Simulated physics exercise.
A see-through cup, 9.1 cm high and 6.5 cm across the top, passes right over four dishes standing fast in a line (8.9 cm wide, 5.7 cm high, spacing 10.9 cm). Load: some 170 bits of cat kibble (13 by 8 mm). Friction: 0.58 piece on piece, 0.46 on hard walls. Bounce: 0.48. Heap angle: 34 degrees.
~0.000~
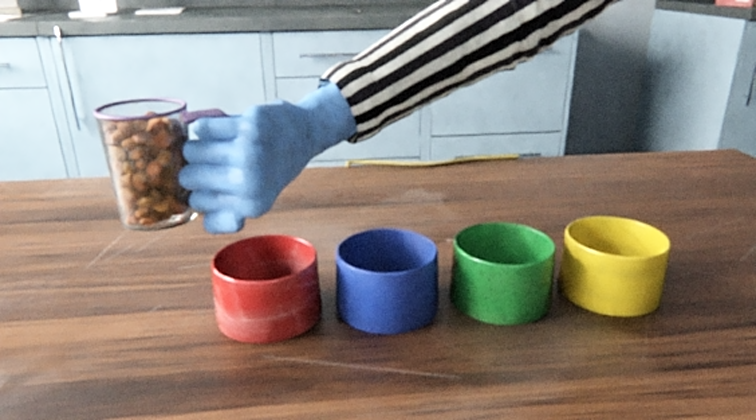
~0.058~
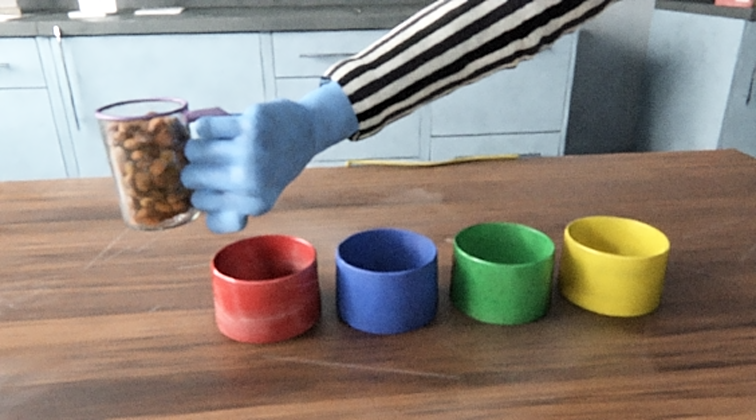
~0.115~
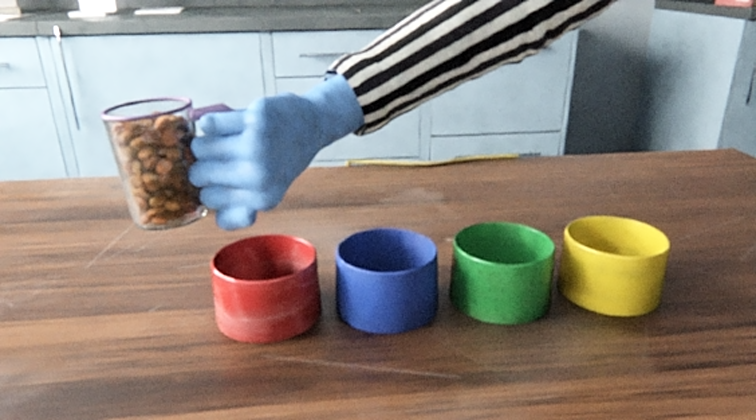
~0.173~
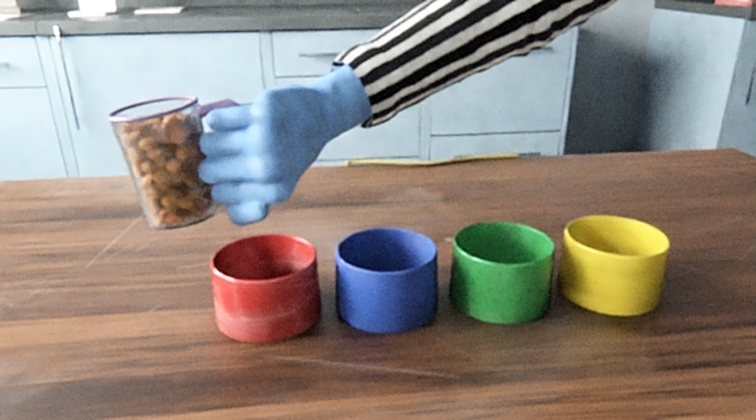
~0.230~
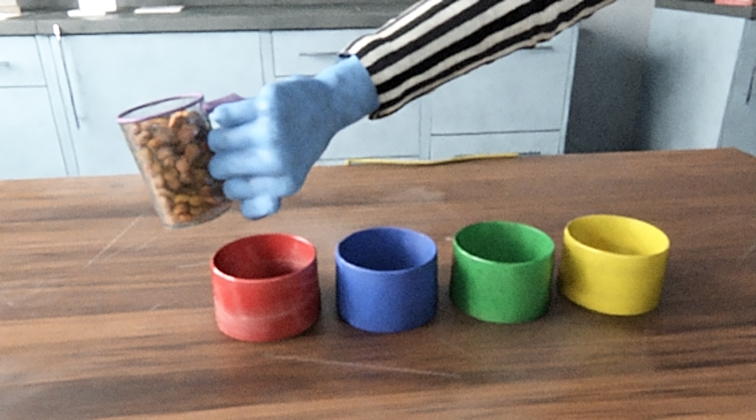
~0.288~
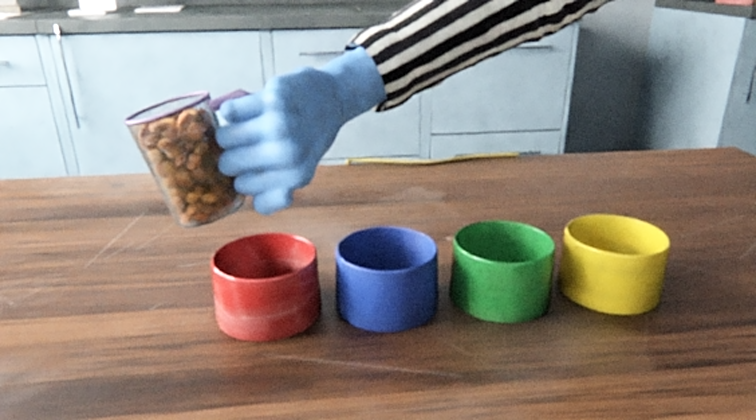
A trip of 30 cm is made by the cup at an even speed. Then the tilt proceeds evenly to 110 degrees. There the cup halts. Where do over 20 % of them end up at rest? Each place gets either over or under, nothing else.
Outcome: Red: Gets a fifth at most. Blue: Gets more than a fifth. Green: Gets a fifth at most. Yellow: Gets a fifth at most. Counter: Gets more than a fifth.
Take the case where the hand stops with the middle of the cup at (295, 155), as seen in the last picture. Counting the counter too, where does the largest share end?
Result: Biggest portion at red.
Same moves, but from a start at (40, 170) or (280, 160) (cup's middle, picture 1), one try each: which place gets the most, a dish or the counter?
The biggest share lands on red the first time and on green the second time.
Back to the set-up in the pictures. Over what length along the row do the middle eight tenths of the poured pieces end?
Spread: Around 10 cm.
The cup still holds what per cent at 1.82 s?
I'd put it at roughly 70 per cent.
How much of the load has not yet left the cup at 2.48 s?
About 25 percent.
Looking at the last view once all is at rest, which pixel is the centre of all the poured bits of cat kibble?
Resting centre estimate: Around (404, 294).
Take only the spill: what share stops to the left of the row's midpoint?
Around 60 per cent of it.
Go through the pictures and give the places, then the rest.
In the first picture, cup at (151, 164), tilt 0 degrees, lip at (98, 110), moved 0.0 cm; middle of the pieces at (158, 168); red dish at (265, 257); blue dish at (387, 250); green dish at (504, 243); yellow dish at (617, 236).
In the second picture, cup at (153, 164), tilt 1 degrees, lip at (99, 111), moved 0.2 cm; middle of the pieces at (160, 168).
In the third picture, cup at (160, 163), tilt 4 degrees, lip at (105, 112), moved 0.8 cm; middle of the pieces at (168, 167).
In the fourth picture, cup at (170, 163), tilt 7 degrees, lip at (112, 115), moved 1.6 cm; middle of the pieces at (178, 166).
In the fifth picture, cup at (180, 161), tilt 11 degrees, lip at (120, 117), moved 2.3 cm; middle of the pieces at (188, 164).
In the sixth picture, cup at (191, 161), tilt 15 degrees, lip at (128, 119), moved 3.1 cm; middle of the pieces at (198, 163); red dish at (265, 255); blue dish at (387, 248); green dish at (504, 241); yellow dish at (616, 235). Its pace works out near 65 degrees a second; the hand travels 14 cm a second.
Then, at 1.21 s, tilt 74 degrees; cup holds 100 %.
After 1.82 s, tilt 110 degrees; cup holds 70 %, red 5 %, blue 20 %.
After 2.48 s, tilt 110 degrees; cup holds 25 %, red 5 %, blue 50 %, green 5 %.
By 4.4 s all is still; red 5 %, blue 55 %, green 5 %, yellow 0 %, counter 35 %, cup 5 %.
